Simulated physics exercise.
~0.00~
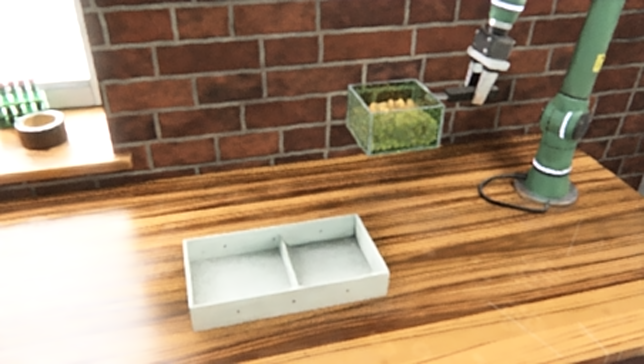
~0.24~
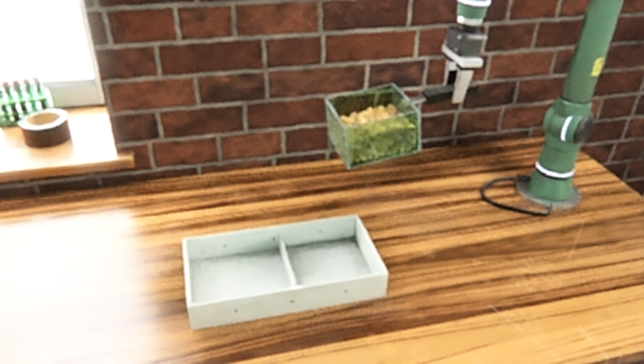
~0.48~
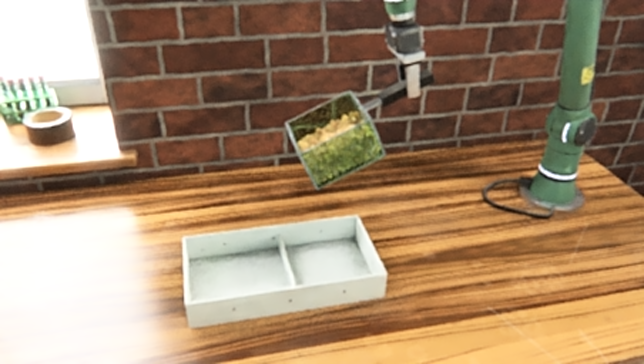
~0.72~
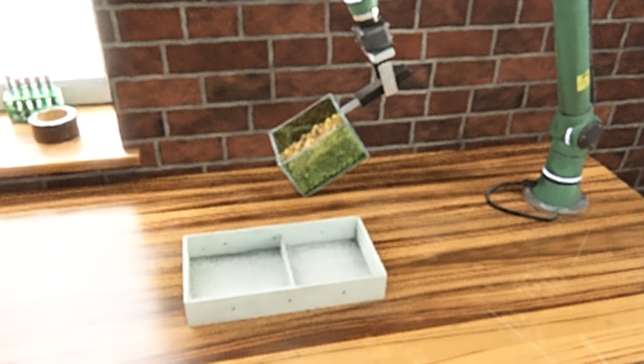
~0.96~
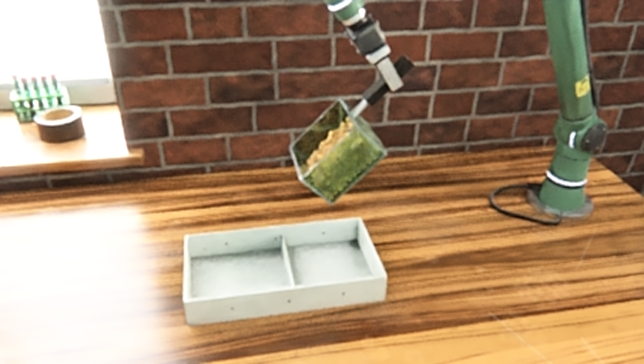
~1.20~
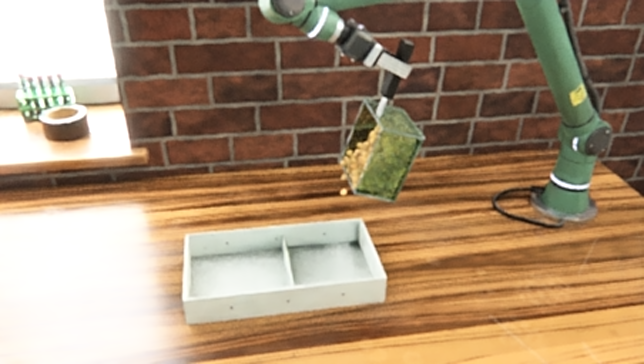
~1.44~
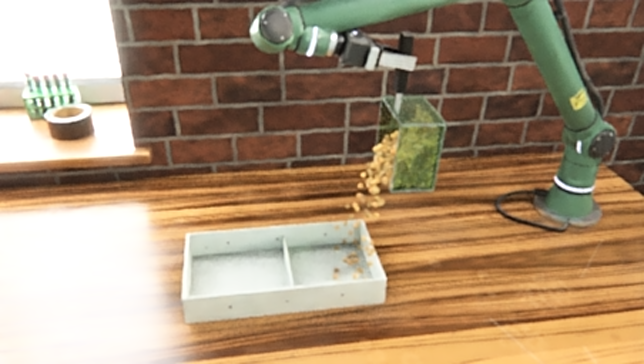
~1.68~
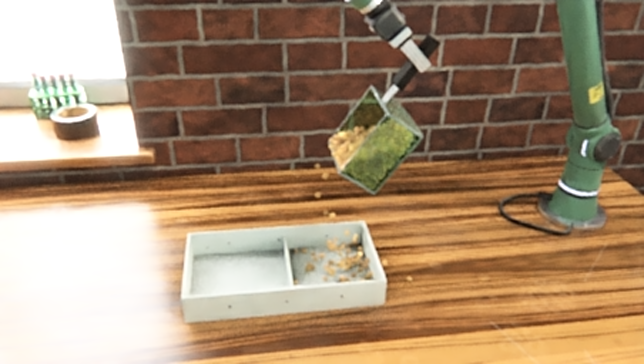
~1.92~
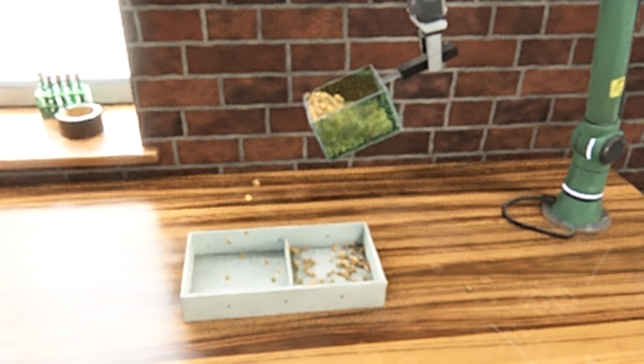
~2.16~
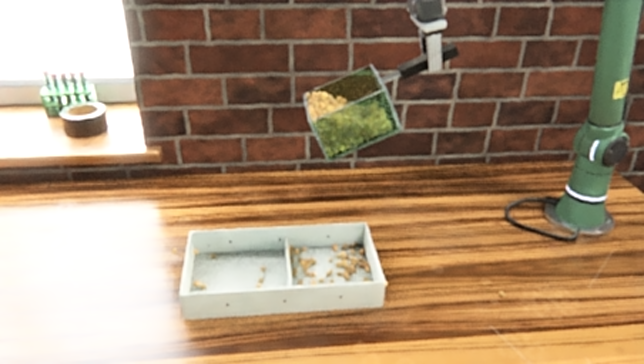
A green robot arm tips a clear box, spills some chickpeas into a divided tray, then levels partway.
